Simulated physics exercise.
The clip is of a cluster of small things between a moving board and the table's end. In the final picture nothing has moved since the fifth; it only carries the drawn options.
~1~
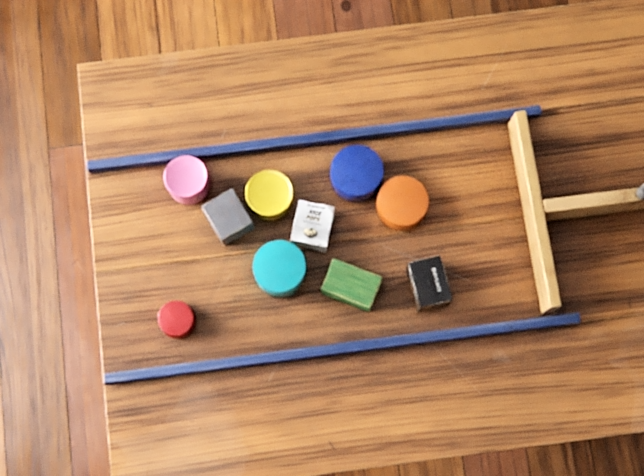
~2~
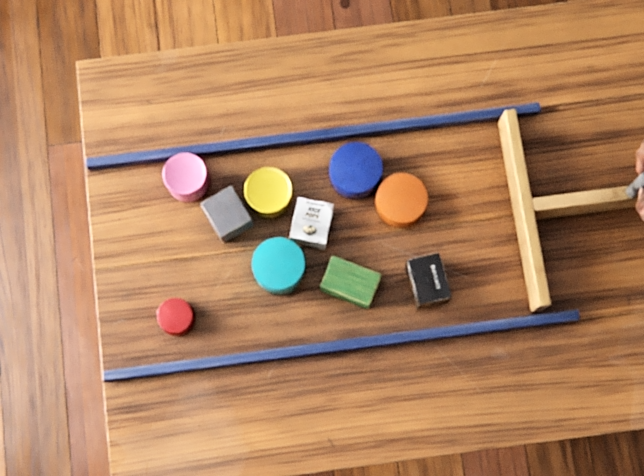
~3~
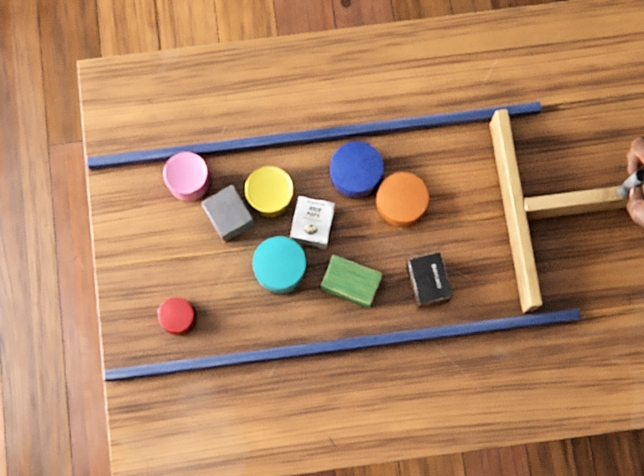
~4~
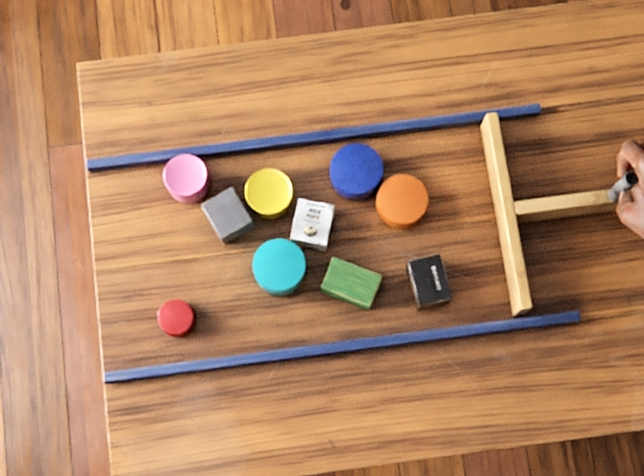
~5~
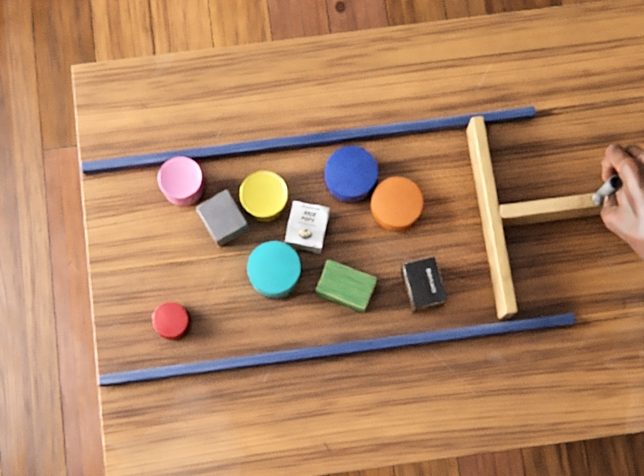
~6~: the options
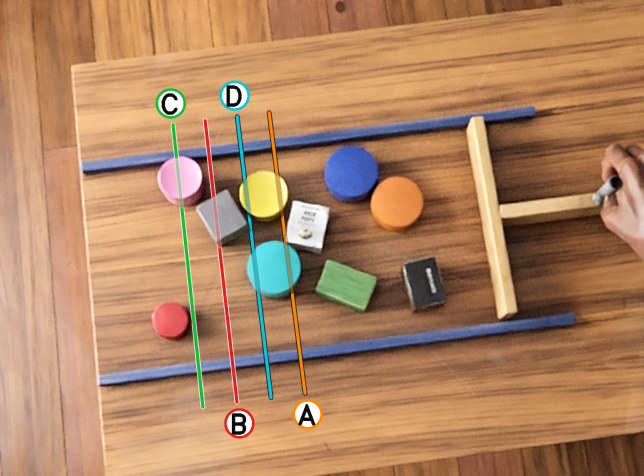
Wooden T-shaped board sliding slowly left between two blue rails, a hand gripping its handle, while the colourful blocks and discs stay still.
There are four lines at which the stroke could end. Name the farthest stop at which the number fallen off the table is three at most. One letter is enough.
Line C.
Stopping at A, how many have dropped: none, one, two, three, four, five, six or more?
By then, none.
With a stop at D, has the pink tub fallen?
By then, no.
On the marked copy, A at (287, 249); B at (221, 257); C at (187, 261); D at (254, 253).
Following C. Soon after the start, board (385, 226); blue pot (332, 167); black box (368, 291).
Later, board (275, 240); red tin (161, 335); grey block (168, 243).
In the end, board (188, 251); grey block over the edge; red tin over the edge; two fallen.
As for the rest, A is within the limit but short; B is within the limit but short; D is within the limit but short.
